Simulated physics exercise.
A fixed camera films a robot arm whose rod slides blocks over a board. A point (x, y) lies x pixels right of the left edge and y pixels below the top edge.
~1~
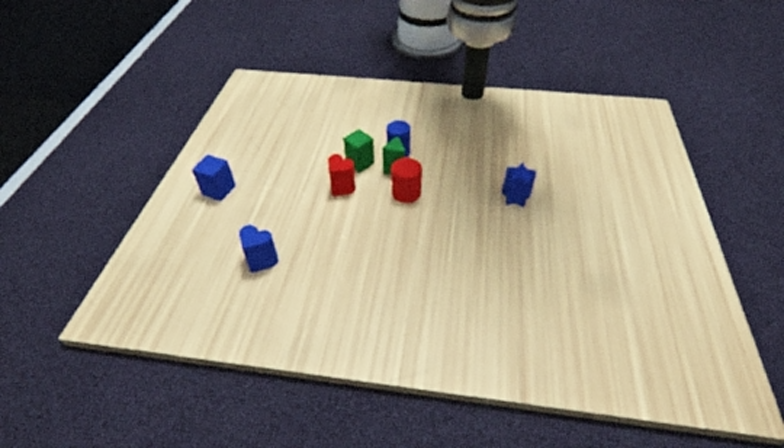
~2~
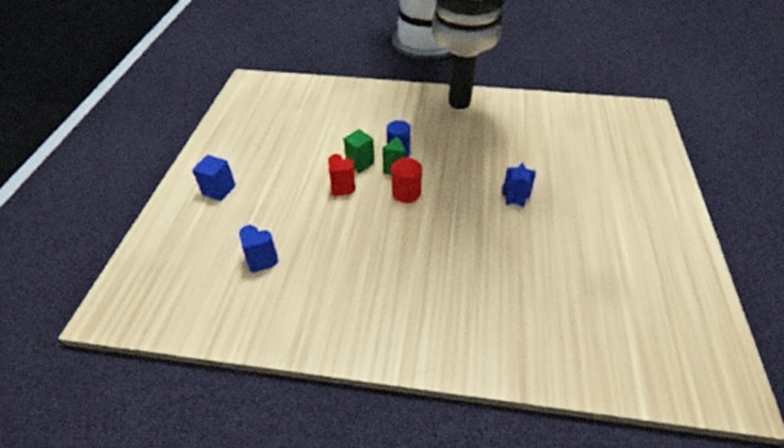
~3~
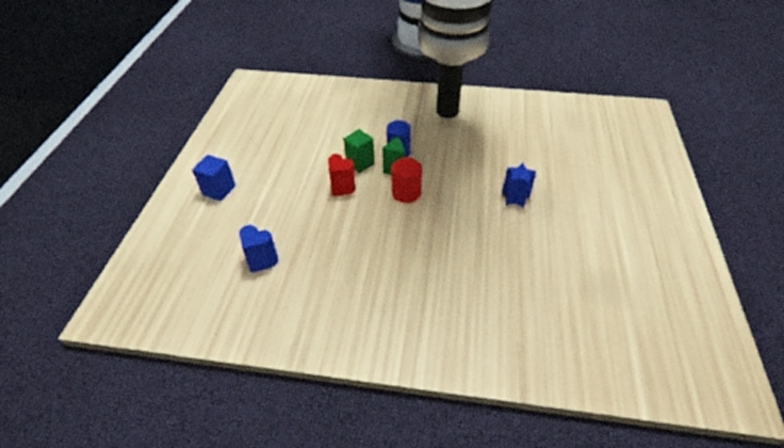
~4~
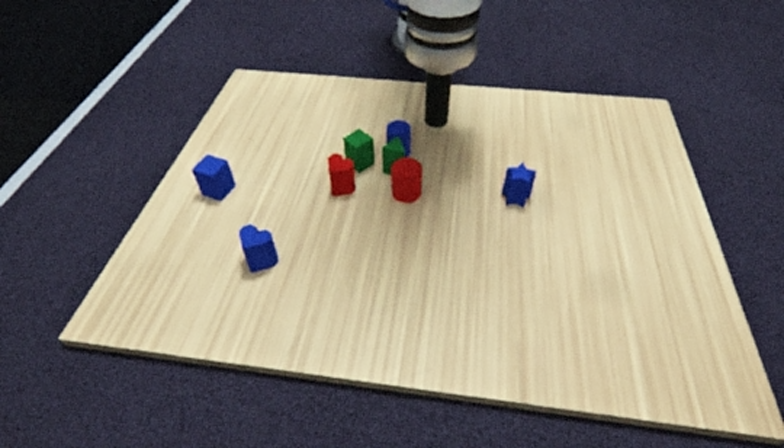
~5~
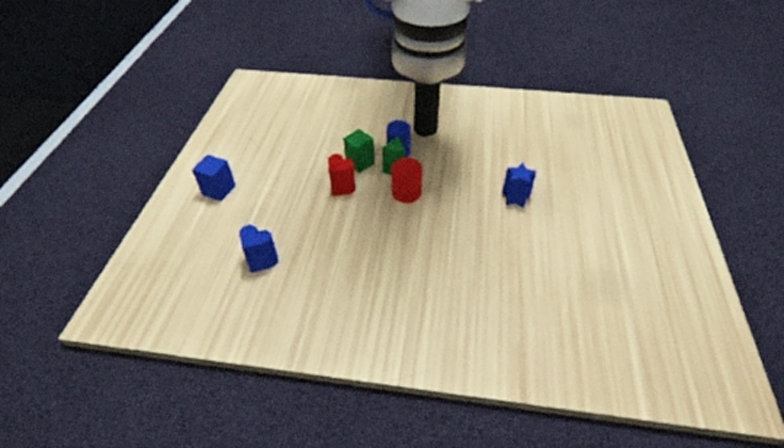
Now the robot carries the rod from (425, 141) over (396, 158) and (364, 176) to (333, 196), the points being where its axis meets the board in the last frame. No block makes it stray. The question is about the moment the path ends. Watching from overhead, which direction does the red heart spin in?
The block spins anticlockwise.
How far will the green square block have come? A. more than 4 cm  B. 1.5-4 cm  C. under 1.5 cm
The one that fits is A, more than 4 cm.
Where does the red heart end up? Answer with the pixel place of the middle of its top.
By then it is at (304, 184).
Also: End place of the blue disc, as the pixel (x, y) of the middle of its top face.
My estimate: (308, 162).
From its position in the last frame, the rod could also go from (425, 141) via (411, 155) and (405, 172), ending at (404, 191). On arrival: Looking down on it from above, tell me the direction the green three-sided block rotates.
In a top view, it turns clockwise.
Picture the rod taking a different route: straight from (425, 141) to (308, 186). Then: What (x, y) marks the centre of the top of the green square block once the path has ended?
The middle of its upper face will lie at (287, 149).
What follows on the original path. One third of the way, rod at (395, 146); green square block at (347, 141), turned 35° clockwise; green three-sided block at (392, 149), turned 30° anticlockwise; blue disc at (371, 139).
Two thirds of the way, rod at (363, 165); red heart at (329, 169), turned 25° anticlockwise; green square block at (317, 144), turned 85° clockwise; green three-sided block at (380, 159); blue disc at (335, 154).
At the end, rod at (331, 185); red heart at (304, 184), turned 45° anticlockwise; green square block at (312, 143), turned 110° clockwise; green three-sided block at (380, 159), turned 135° anticlockwise; blue disc at (308, 162).
